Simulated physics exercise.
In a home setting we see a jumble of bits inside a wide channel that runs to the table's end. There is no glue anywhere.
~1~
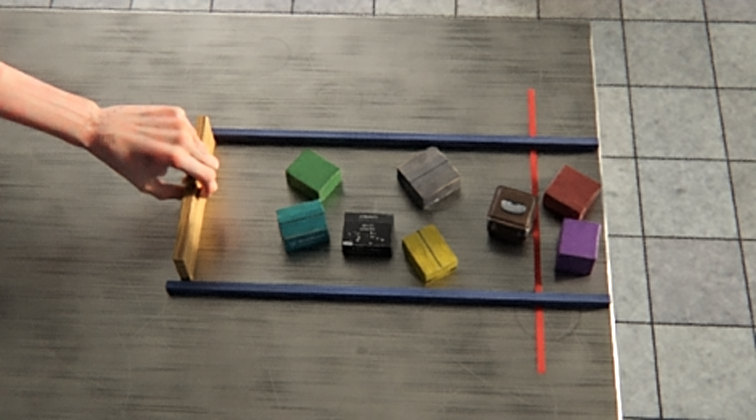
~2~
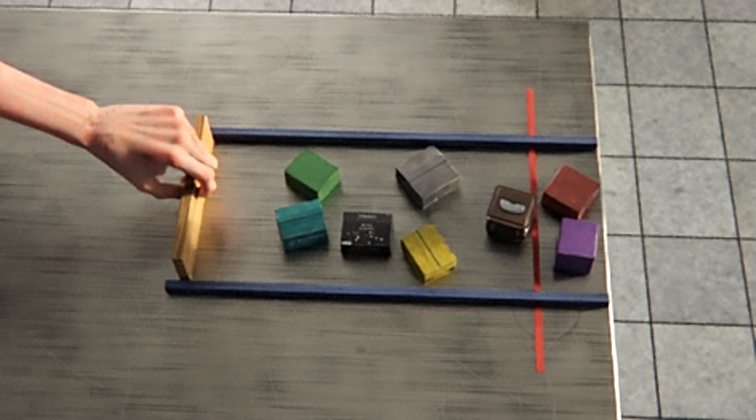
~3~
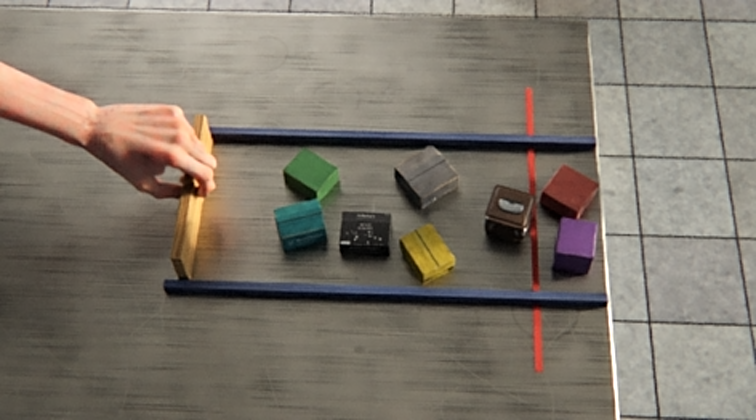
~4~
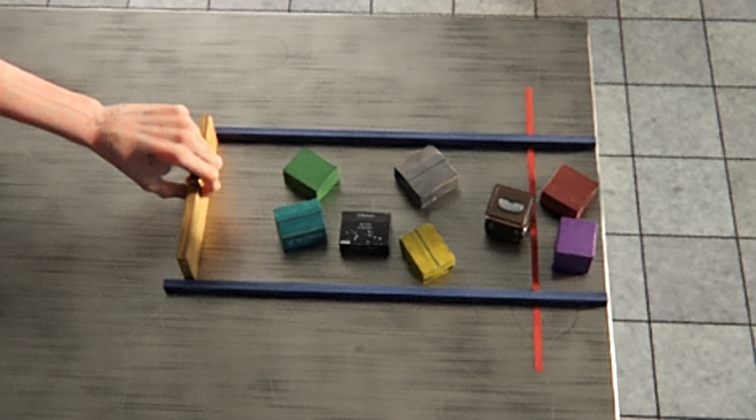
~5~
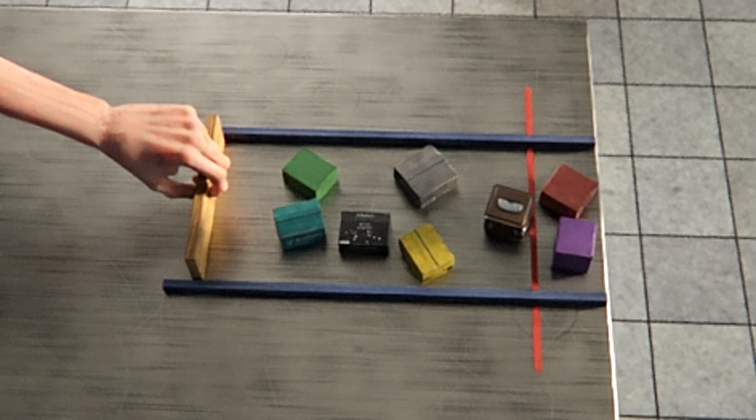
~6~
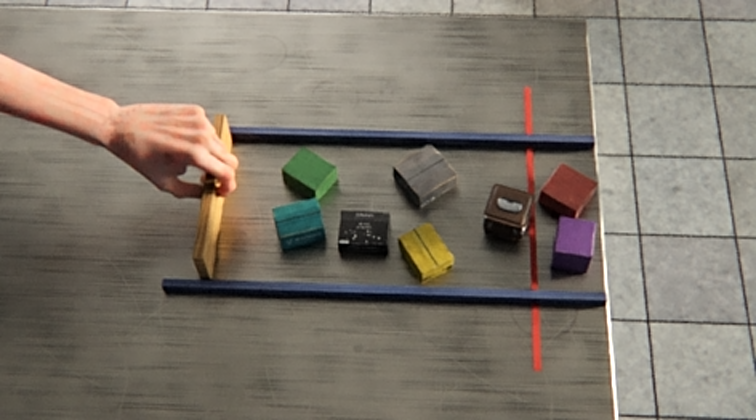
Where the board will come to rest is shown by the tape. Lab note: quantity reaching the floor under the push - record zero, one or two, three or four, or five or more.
Missing: Three up to four.
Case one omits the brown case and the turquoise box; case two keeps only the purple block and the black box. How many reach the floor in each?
Counts - first: 1; second: 1.
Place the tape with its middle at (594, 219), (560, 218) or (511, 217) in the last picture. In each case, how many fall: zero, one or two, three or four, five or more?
Five or more; at least five; three or four.
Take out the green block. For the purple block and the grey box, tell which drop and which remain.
Looking at the two, the purple block ends up below and the grey box stays up top.
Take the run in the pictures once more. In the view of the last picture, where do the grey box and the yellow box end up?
Going in order, first (599, 182) and next (607, 276).
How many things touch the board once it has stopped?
That number would be 2.
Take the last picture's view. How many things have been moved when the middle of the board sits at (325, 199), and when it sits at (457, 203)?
Well, it's 4 at the first one and 8 at the second.
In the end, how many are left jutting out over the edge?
Things overhanging at the end: 3.
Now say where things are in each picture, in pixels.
Purple block (577, 247); red block (572, 194); brown case (512, 215); board (195, 197); tape (536, 220), in the first picture.
Red block (570, 193); grey box (428, 177), in the second picture.
Brown case (509, 214); green block (311, 175), in the third picture.
Purple block (575, 245); yellow box (427, 253), in the fourth picture.
Red block (568, 192); black box (365, 233), in the fifth picture.
Purple block (573, 245); red block (568, 192); brown case (508, 213); board (213, 196); tape (532, 217), in the sixth picture.
Soon after, none off yet; purple block at rest near (573, 245); red block at rest near (568, 192); brown case at rest near (508, 213).
Then, none off yet; purple block at rest near (573, 245); red block at rest near (568, 192); brown case moving near (517, 214).
Further on, none off yet; purple block moved about its own width near (607, 252); red block moved about its own width near (593, 177); brown case moved well along near (595, 215).
At rest, the number that fall off is three or four; fallen, brown case, red block and purple block.
